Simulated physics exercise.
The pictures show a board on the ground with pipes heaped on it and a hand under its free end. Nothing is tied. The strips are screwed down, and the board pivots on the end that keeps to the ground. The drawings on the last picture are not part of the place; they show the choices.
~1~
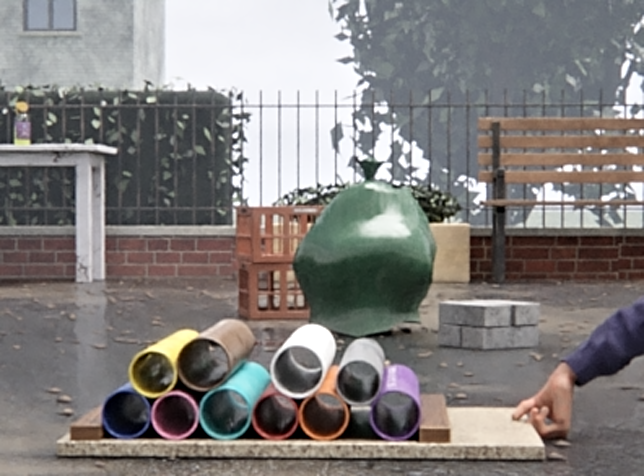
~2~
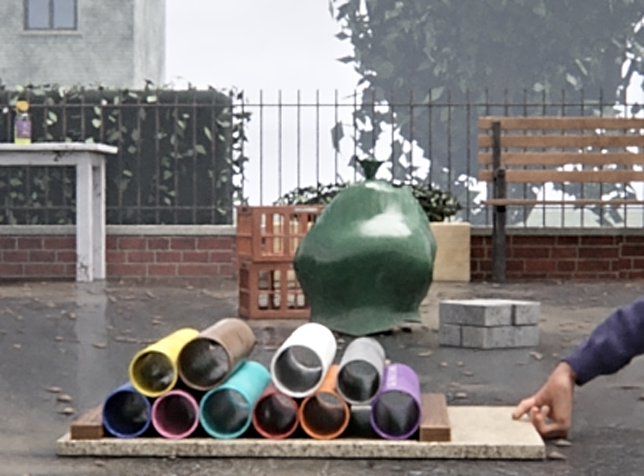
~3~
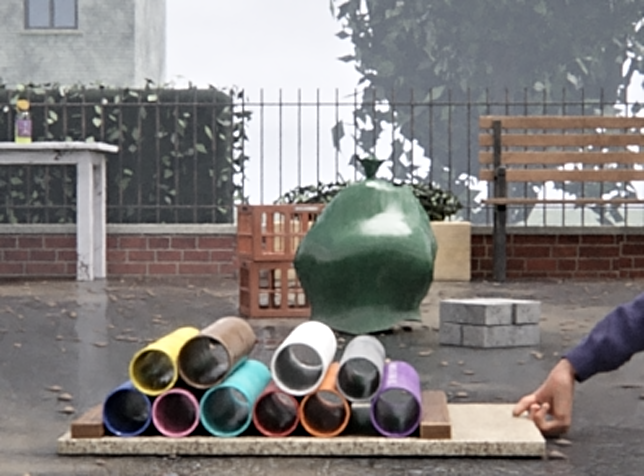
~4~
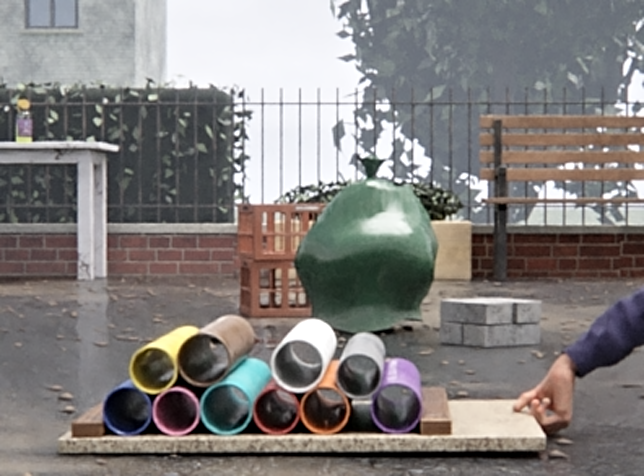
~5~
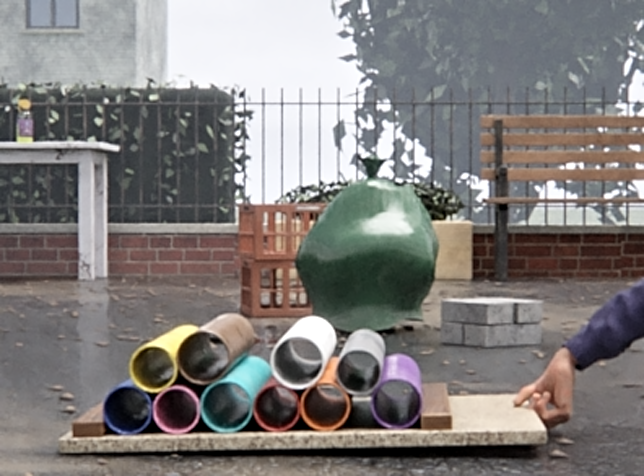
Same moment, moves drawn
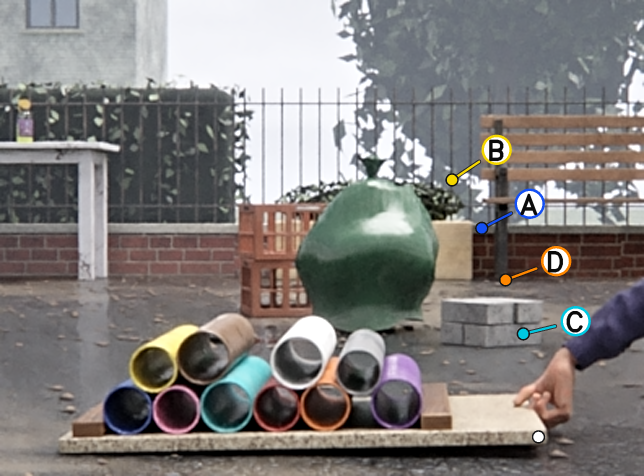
A hand slightly lifts the right end of a board heaped with colourful pipes.
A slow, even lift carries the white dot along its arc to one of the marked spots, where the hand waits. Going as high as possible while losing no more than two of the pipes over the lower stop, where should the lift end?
Mark D is as high as it can go.
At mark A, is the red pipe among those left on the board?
Yes, with A.
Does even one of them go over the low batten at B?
At B: Yes.
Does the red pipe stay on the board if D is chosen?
Yes.
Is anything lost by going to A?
Yes, at A.
On the marked copy, A at (481, 228); B at (452, 180); C at (524, 334); D at (505, 280); the white dot at (538, 437).
With D. Early on, board at 14°.
Further on, board at 21°.
At the end, board at 21°, none over the low batten.
As for the rest, A three over the low batten (yellow, white, brown); B four over the low batten (yellow, white, grey, brown); C none over the low batten.
